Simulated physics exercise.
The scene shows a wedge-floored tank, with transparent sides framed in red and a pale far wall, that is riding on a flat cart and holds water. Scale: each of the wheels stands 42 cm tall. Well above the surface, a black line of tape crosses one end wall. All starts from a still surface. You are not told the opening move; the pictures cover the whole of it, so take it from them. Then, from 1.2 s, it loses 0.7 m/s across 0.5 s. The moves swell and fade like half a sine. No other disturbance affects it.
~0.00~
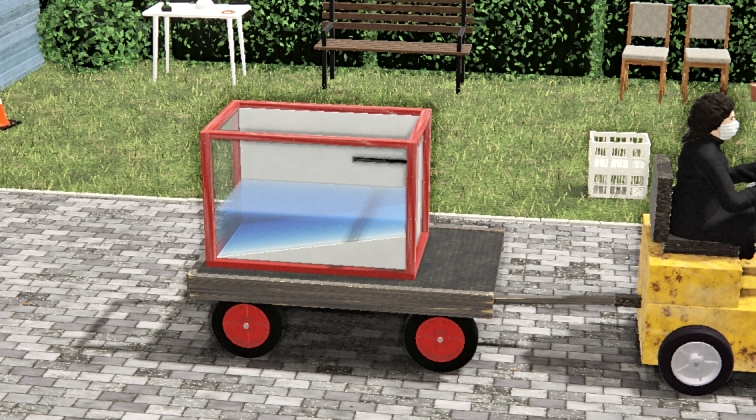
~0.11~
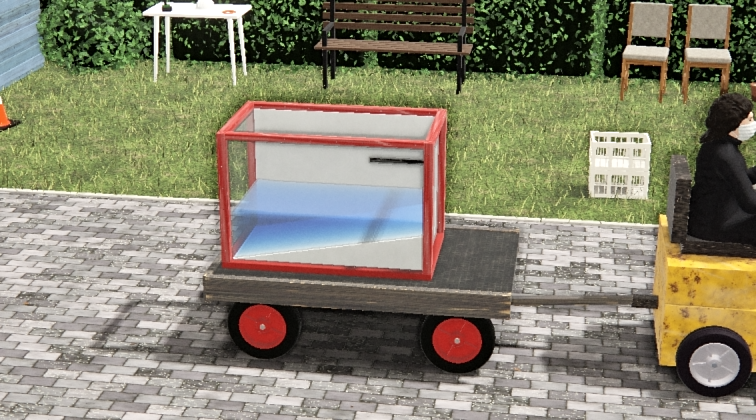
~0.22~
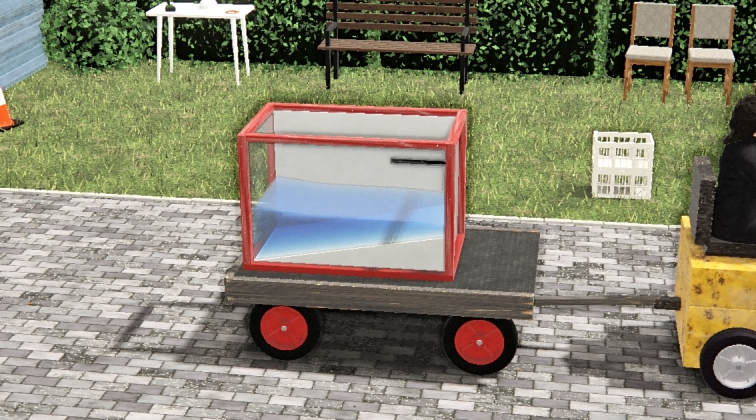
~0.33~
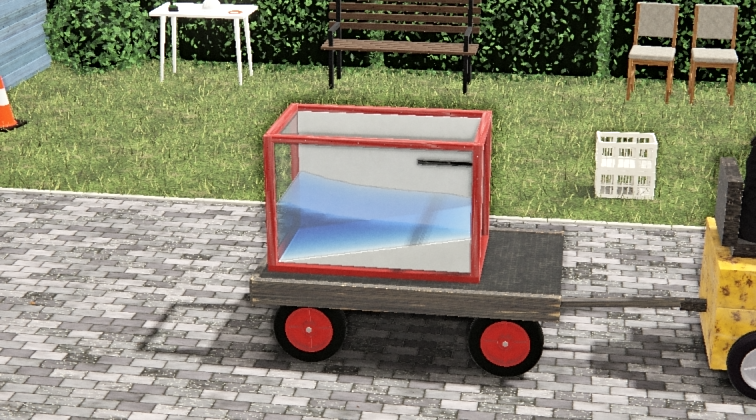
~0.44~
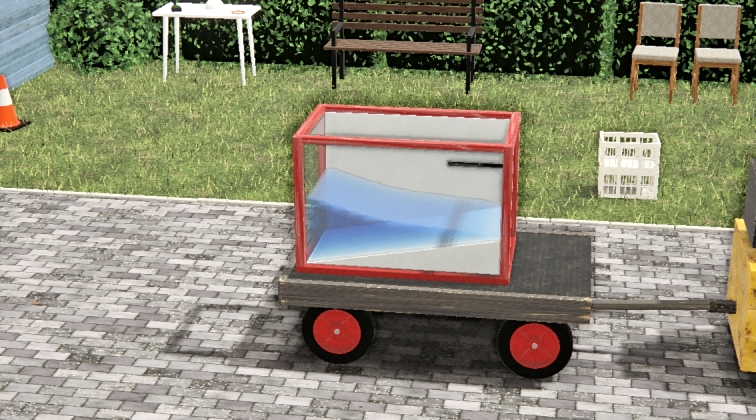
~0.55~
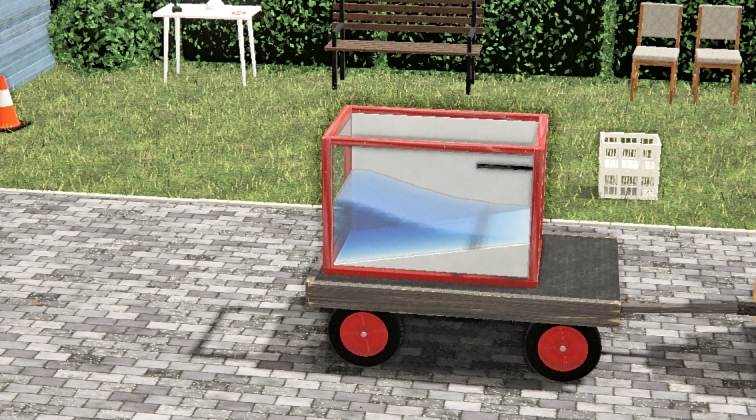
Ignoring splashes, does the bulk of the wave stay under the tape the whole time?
It never attains that height.
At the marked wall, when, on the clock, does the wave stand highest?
Around 3.4 seconds.
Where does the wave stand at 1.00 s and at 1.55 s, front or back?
It sits at the rearward end first, and later at the forward end.
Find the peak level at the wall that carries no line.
I'd put the peak close to 52 cm.
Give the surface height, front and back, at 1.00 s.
Close to 22 cm at the front end and 30 cm at the back end.
Then, 1.00 s in, the surface is 22 cm up at the front and 29 cm at the back; nothing has left.
Then, 1.55 s in, the surface is 46 cm up at the front and 19 cm at the back; nothing has left.
Then, 2.20 s in, the surface is 32 cm up at the front and 28 cm at the back; nothing has left.
Then, 4.68 s in, the waves are smaller; the highest at the front wall was 57 cm, at 3.40 s, against a line at 64 cm.
